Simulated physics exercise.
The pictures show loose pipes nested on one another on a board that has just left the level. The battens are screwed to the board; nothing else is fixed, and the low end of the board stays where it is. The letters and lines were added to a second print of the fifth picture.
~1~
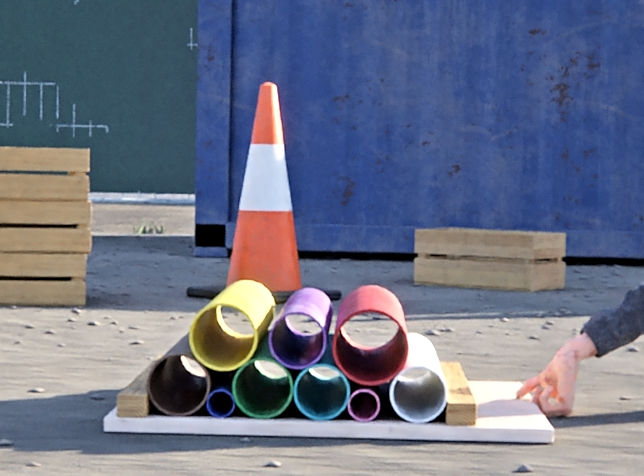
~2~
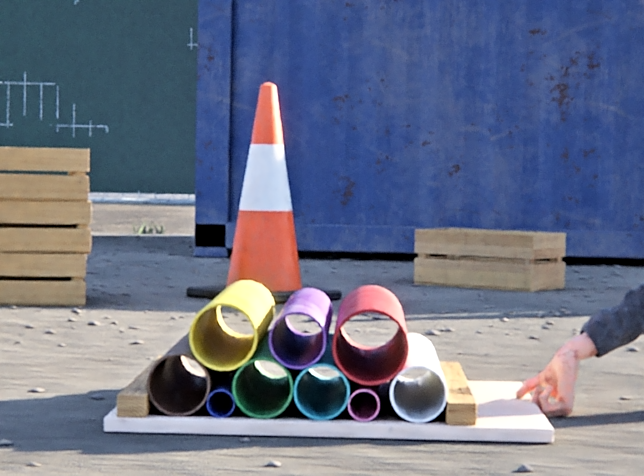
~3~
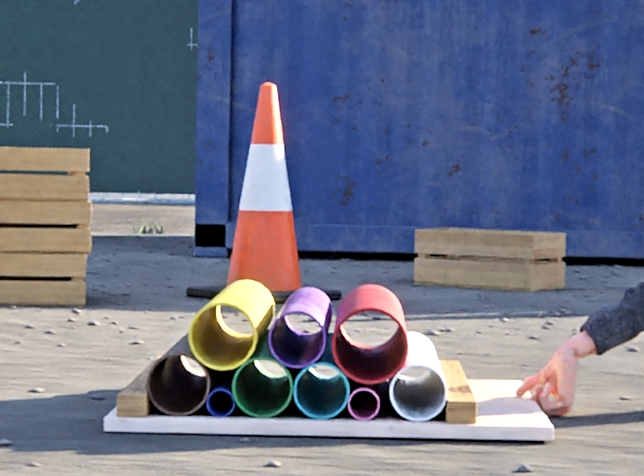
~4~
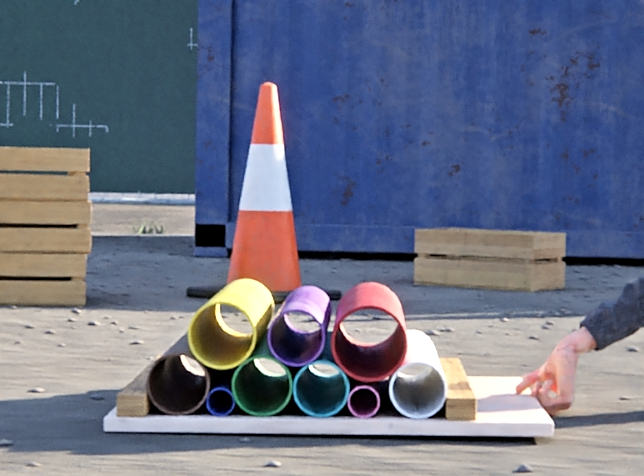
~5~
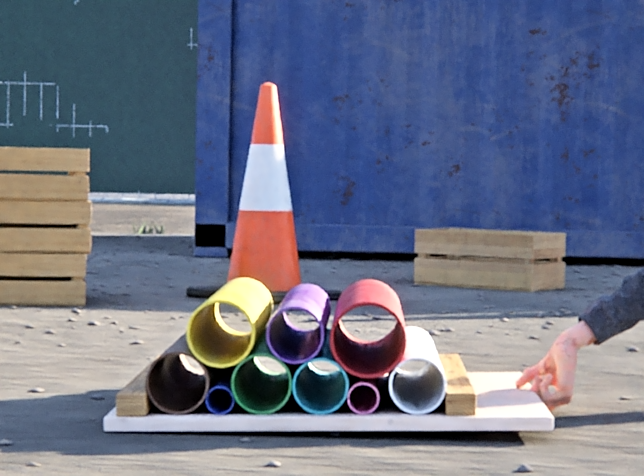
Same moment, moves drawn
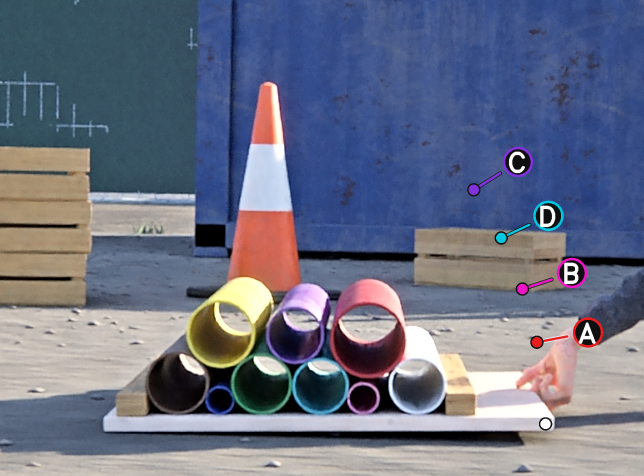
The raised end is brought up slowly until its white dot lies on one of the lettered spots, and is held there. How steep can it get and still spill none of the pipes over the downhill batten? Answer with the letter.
At most to C.
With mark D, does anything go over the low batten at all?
No, at D.
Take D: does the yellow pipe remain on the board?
Yes.
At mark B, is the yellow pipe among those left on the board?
The yellow pipe: Yes.
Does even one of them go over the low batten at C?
No, at C.
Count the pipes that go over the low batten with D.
With D, none.
On the marked copy, A at (537, 342); B at (522, 289); C at (474, 190); D at (501, 238); the white dot at (546, 424).
With C. Early on, board at 19°.
Further on, board at 34°.
At the end, board at 34°, none over the low batten.
As for the rest, A none over the low batten; B none over the low batten; D none over the low batten.
